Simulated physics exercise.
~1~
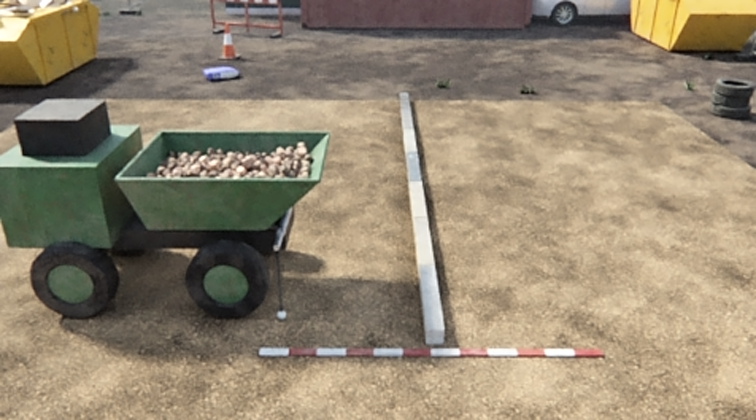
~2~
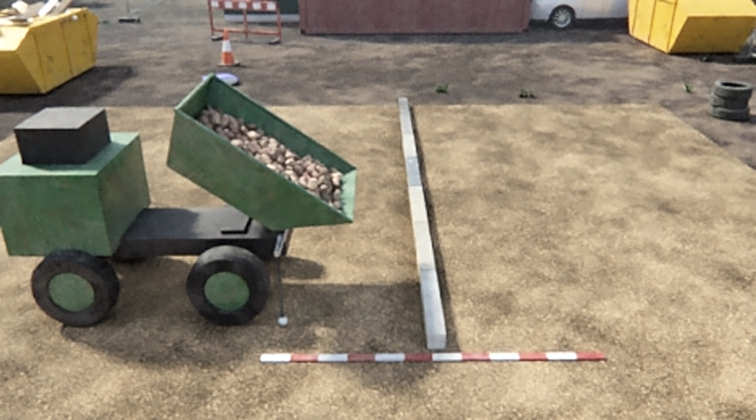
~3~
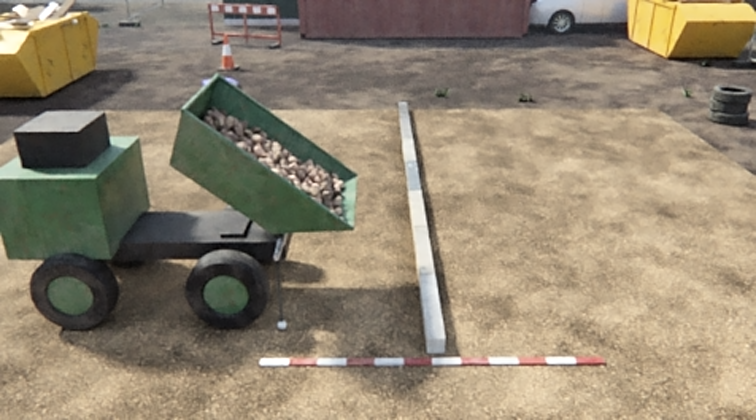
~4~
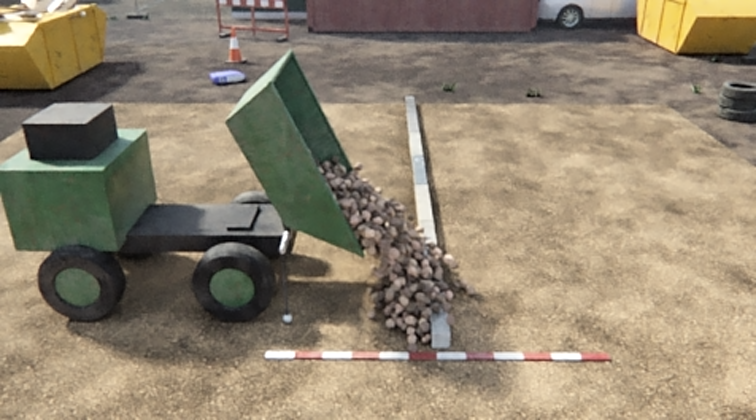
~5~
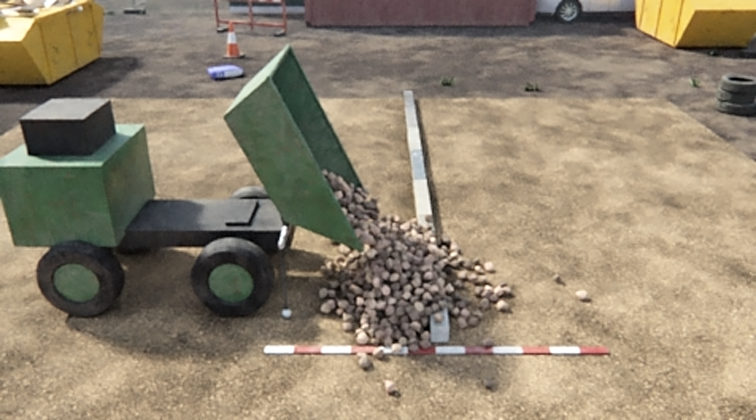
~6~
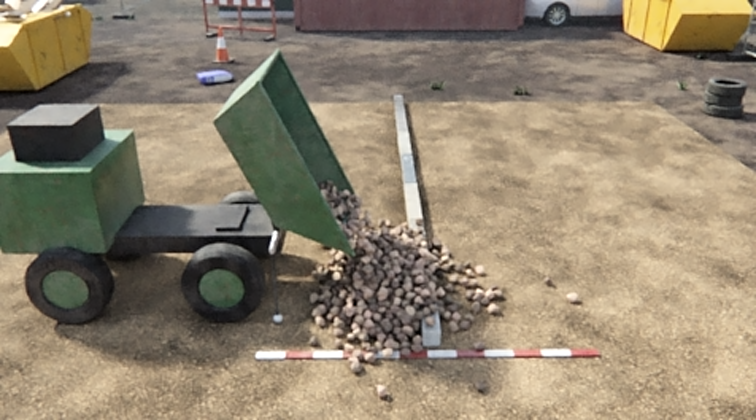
A green dumper tips its body steeply and crushed rock slides out, heaping against the kerb.
